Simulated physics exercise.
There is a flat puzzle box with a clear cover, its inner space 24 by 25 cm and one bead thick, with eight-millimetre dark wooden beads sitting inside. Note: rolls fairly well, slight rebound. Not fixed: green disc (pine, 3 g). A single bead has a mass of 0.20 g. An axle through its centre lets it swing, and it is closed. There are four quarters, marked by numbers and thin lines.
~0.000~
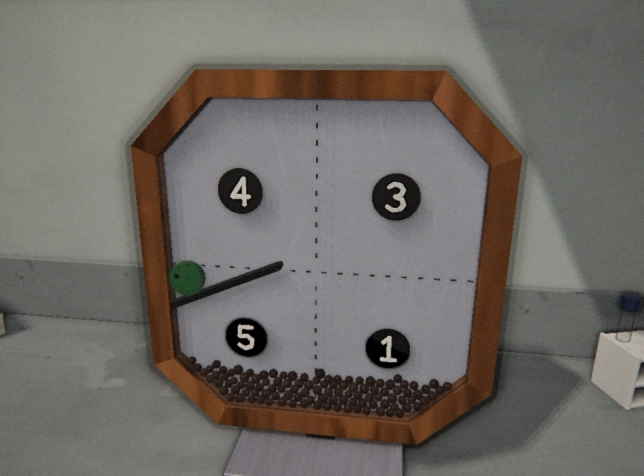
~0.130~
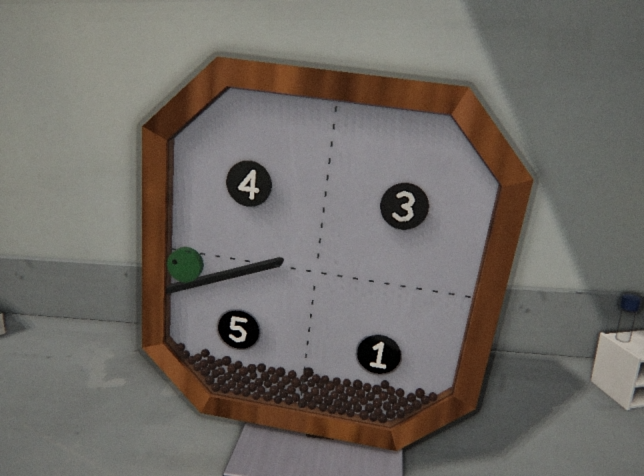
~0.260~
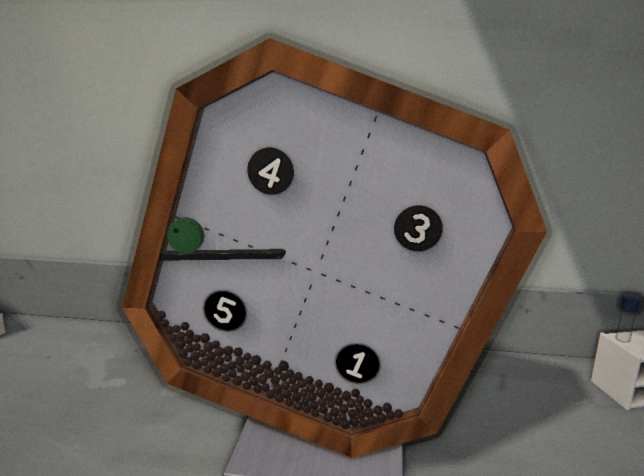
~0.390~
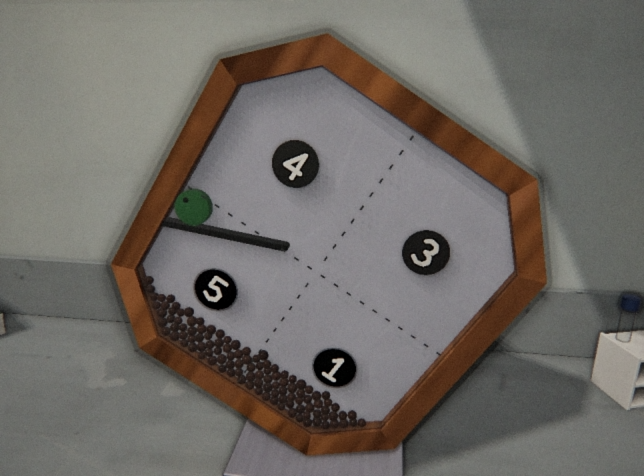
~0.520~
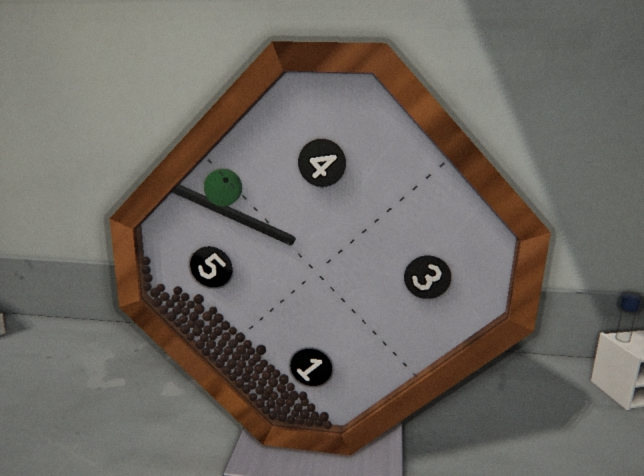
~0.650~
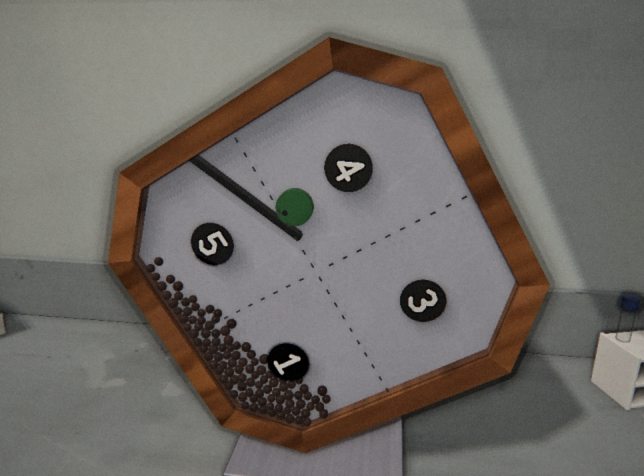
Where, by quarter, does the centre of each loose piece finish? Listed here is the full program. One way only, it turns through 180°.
3.
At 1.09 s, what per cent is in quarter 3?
Share: Near 5 per cent.
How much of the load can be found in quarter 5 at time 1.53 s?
That part holds about 0 percent of it.
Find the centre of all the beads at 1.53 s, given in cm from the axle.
The middle sits around 5 cm left of it and 9 cm below it.
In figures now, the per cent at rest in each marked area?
Tally: Quarter 1 = 0; quarter 3 = 75; quarter 4 = 25; quarter 5 = 0.
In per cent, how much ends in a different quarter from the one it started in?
About 100 %.
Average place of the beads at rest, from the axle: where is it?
Offset approx. 4 cm left, 10 cm below.
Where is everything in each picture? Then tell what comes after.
In the first frame, level; about 110 beads; beads centred (317, 390); top one (192, 361); green disc (188, 278); no. 1 (388, 349), no. 3 (396, 197), no. 4 (240, 191), no. 5 (246, 337).
In the second frame, turned 6° clockwise; beads centred (303, 388); top one (181, 347).
In the third frame, turned 19° clockwise; beads centred (275, 380); top one (161, 315); wall ends (282, 254).
In the fourth frame, turned 33° clockwise; beads centred (250, 367); top one (149, 280); green disc (194, 207).
In the fifth frame, turned 46° clockwise; beads centred (237, 357); top one (146, 261).
In the sixth frame, turned 59° clockwise; beads centred (243, 363); top one (159, 262); green disc (295, 207); no. 1 (288, 362), no. 3 (423, 301), no. 4 (348, 168), no. 5 (212, 244).
After 1.09 s, it stands 104° clockwise; the beads' middle is 8 cm left of and 7 cm below the centre; no. 1, 95 %, no. 3, 5 %; green disc in no. 3.
After 1.53 s, it stands 149° clockwise; the beads' middle is 5 cm left of and 9 cm below the centre; no. 1, 15 %, no. 3, 85 %; green disc in no. 3.
After 1.90 s, it stands 180° clockwise; the beads' middle is 8 cm left of and 7 cm below the centre; no. 1, 10 %, no. 3, 90 %; green disc in no. 3.
All still by 2.9 s, it stands 180° clockwise; no. 1, 0 %, no. 3, 75 %, no. 4, 25 %, no. 5, 0 %; green disc in no. 3.
